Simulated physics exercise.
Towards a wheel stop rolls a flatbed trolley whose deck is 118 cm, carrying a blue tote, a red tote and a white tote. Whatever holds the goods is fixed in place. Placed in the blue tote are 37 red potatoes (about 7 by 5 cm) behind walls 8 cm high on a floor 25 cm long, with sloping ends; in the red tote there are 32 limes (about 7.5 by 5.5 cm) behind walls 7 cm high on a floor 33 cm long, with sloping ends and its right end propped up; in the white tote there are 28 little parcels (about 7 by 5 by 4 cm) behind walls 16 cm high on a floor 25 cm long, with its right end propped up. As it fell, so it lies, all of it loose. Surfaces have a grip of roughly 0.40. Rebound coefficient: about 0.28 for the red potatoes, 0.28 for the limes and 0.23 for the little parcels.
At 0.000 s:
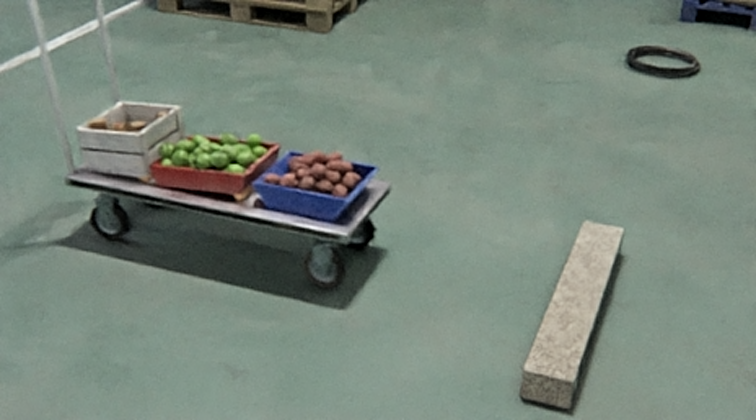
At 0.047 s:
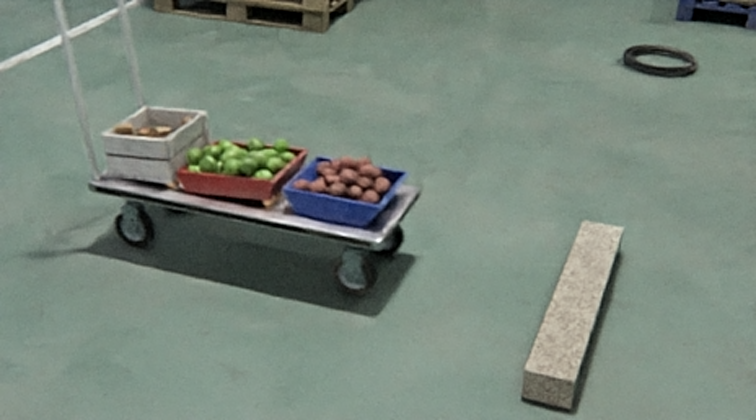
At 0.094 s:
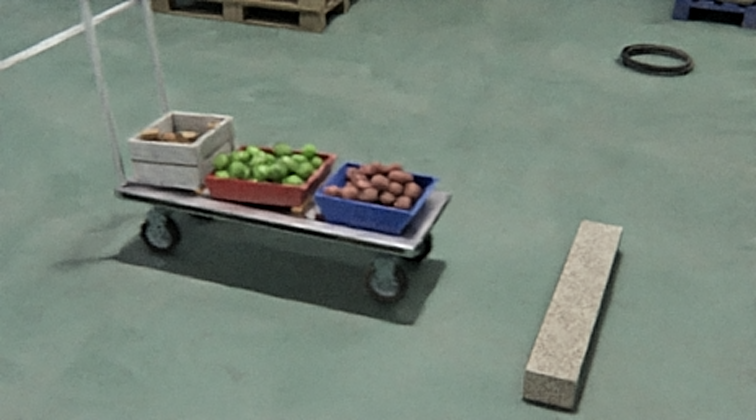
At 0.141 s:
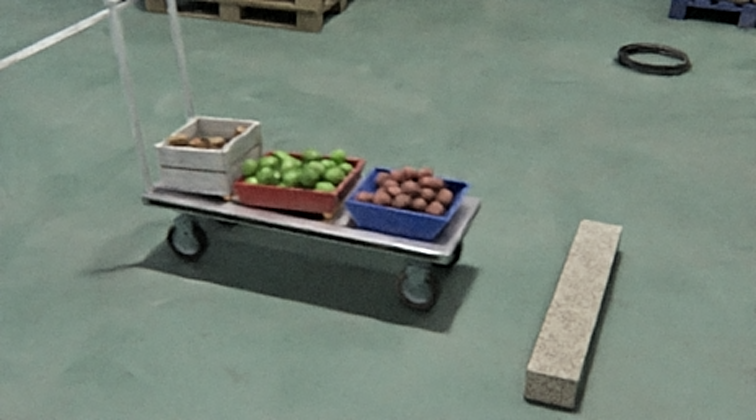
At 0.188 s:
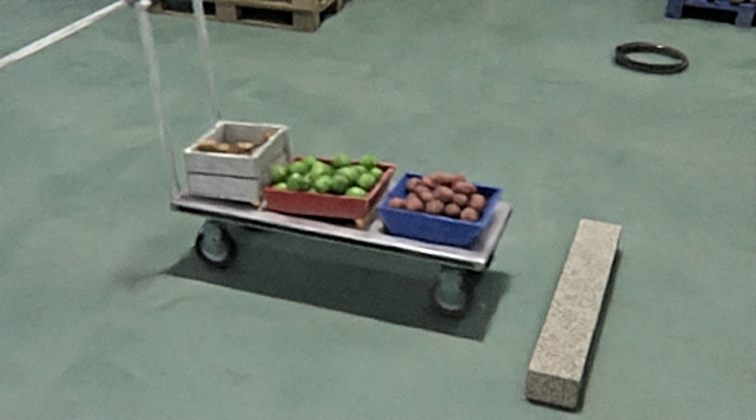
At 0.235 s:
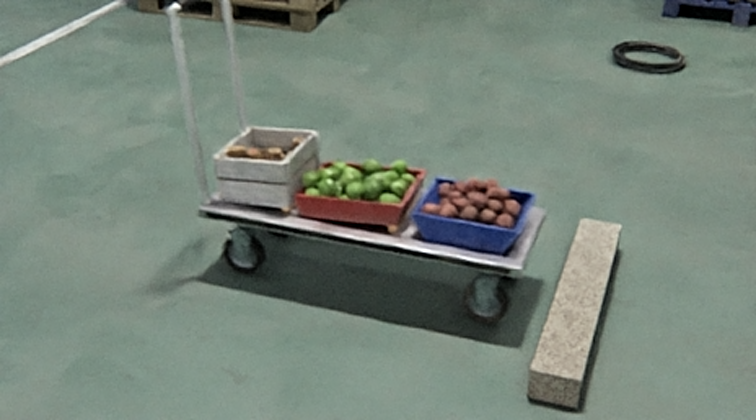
A flatbed trolley carrying three open containers rolls steadily rightward across a green floor, seen from above and to one side. On its deck sit a white slatted crate of small brownish items at left, a red tray of green limes, and a blue tray of reddish potatoes at right. The gap to a speckled block narrows, the loads stay in place, and the camera shifts very slightly.
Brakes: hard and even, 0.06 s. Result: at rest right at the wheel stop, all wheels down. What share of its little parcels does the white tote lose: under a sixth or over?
The white tote loses less than a sixth of its little parcels.
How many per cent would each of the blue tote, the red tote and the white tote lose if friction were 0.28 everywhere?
In that setup blue tote sheds 30 percent, red tote sheds 30 percent, and white tote sheds 0 percent.
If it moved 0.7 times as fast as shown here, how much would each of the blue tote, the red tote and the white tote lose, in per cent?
In that case the blue tote sheds 10 per cent, the red tote 10 per cent and the white tote 0 per cent.
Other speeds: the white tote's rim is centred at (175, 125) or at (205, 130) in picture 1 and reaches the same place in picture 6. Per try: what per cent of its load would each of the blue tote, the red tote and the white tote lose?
For the blue tote it's 10 % and then 0 %, for the red tote 10 % and then 0 %, and for the white tote 0 % and then 0 %.
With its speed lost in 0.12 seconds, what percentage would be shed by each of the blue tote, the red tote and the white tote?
Blue tote 30 %, red tote 20 %, white tote 0 %.
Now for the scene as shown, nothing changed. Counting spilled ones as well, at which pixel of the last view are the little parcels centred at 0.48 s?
Middle: About (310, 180) px.
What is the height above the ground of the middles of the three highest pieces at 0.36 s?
About 48 cm up, on average.
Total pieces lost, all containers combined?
Count of pieces - near 20.
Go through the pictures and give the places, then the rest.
In the first picture (each is followed by its nearest rim corner in this view; the camera moves round a little), white tote, (136, 134); blue tote, (346, 200); 75 cm short of the stop; none out.
White tote, (163, 140); blue tote, (378, 206); 63 cm short of the stop, in the second picture.
White tote, (191, 146); blue tote, (411, 213); 51 cm short of the stop, in the third picture.
White tote, (220, 151); blue tote, (445, 219); 39 cm short of the stop, in the fourth picture.
White tote, (250, 157); blue tote, (480, 225); 27 cm short of the stop, in the fifth picture.
White tote, (281, 163); blue tote, (516, 231); 15 cm short of the stop; none out, in the sixth picture.
After 0.26 s, the brake bites.
After 0.36 s, blue tote 37 in, 0 out, red tote 31 in, 1 out and white tote 28 in, 0 out.
After 0.48 s, blue tote 28 in, 9 out, red tote 26 in, 6 out and white tote 27 in, 1 out.
After 0.71 s, blue tote 25 in, 12 out, red tote 23 in, 9 out and white tote 27 in, 1 out.
Final count (at 1.22 s), blue tote 25 in, 12 out, red tote 23 in, 9 out and white tote 27 in, 1 out. Asked share, 1 of 28, 4 per cent.
